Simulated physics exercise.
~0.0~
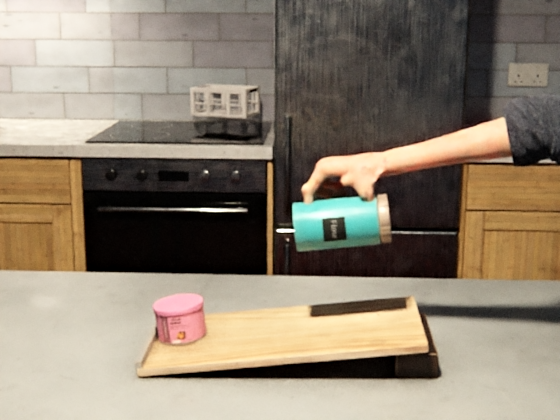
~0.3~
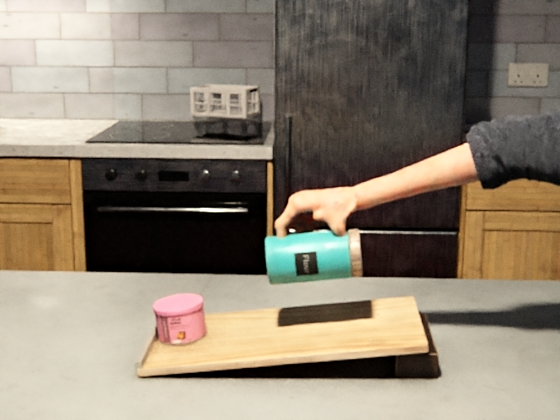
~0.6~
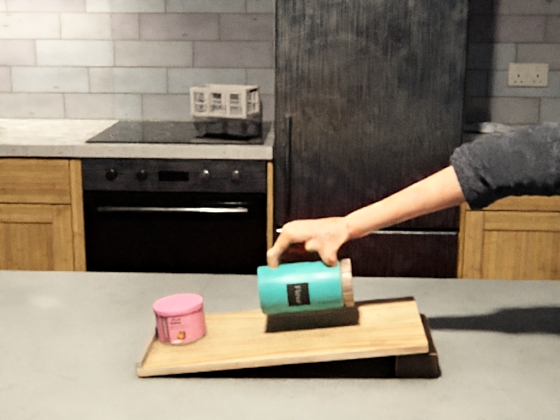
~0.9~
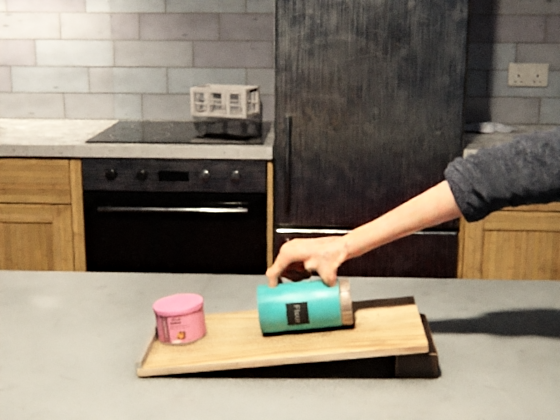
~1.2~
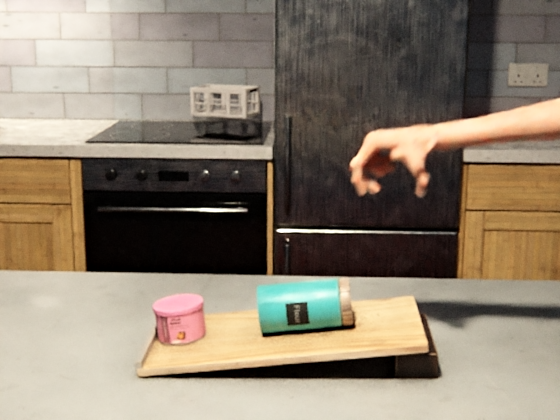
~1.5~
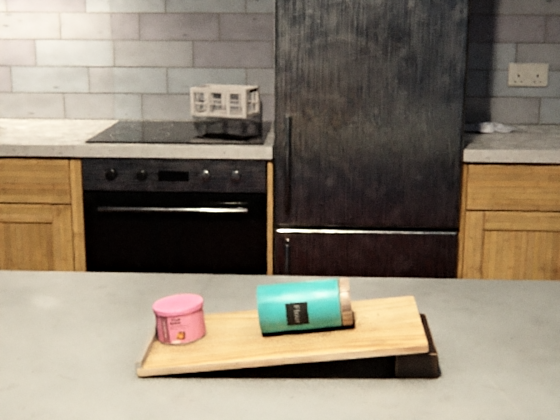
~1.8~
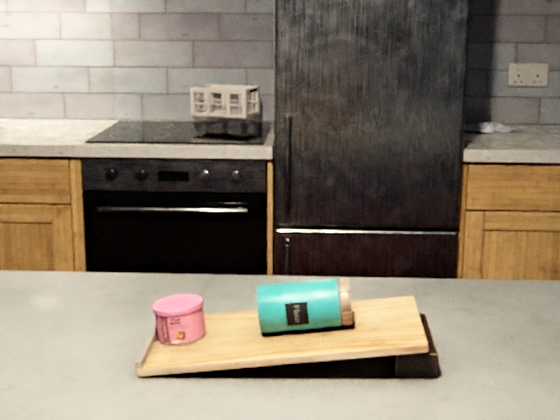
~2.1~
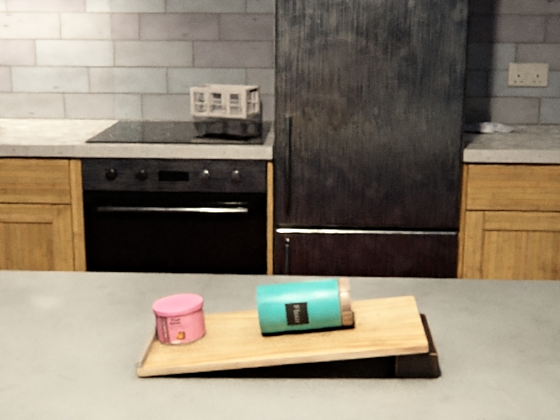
A hand lowered a turquoise jar on its side, moving left and down onto a tilted wooden board behind a pink tub's right side, then let go and drew away, and the jar stayed resting where it was, with the tub still beside it.
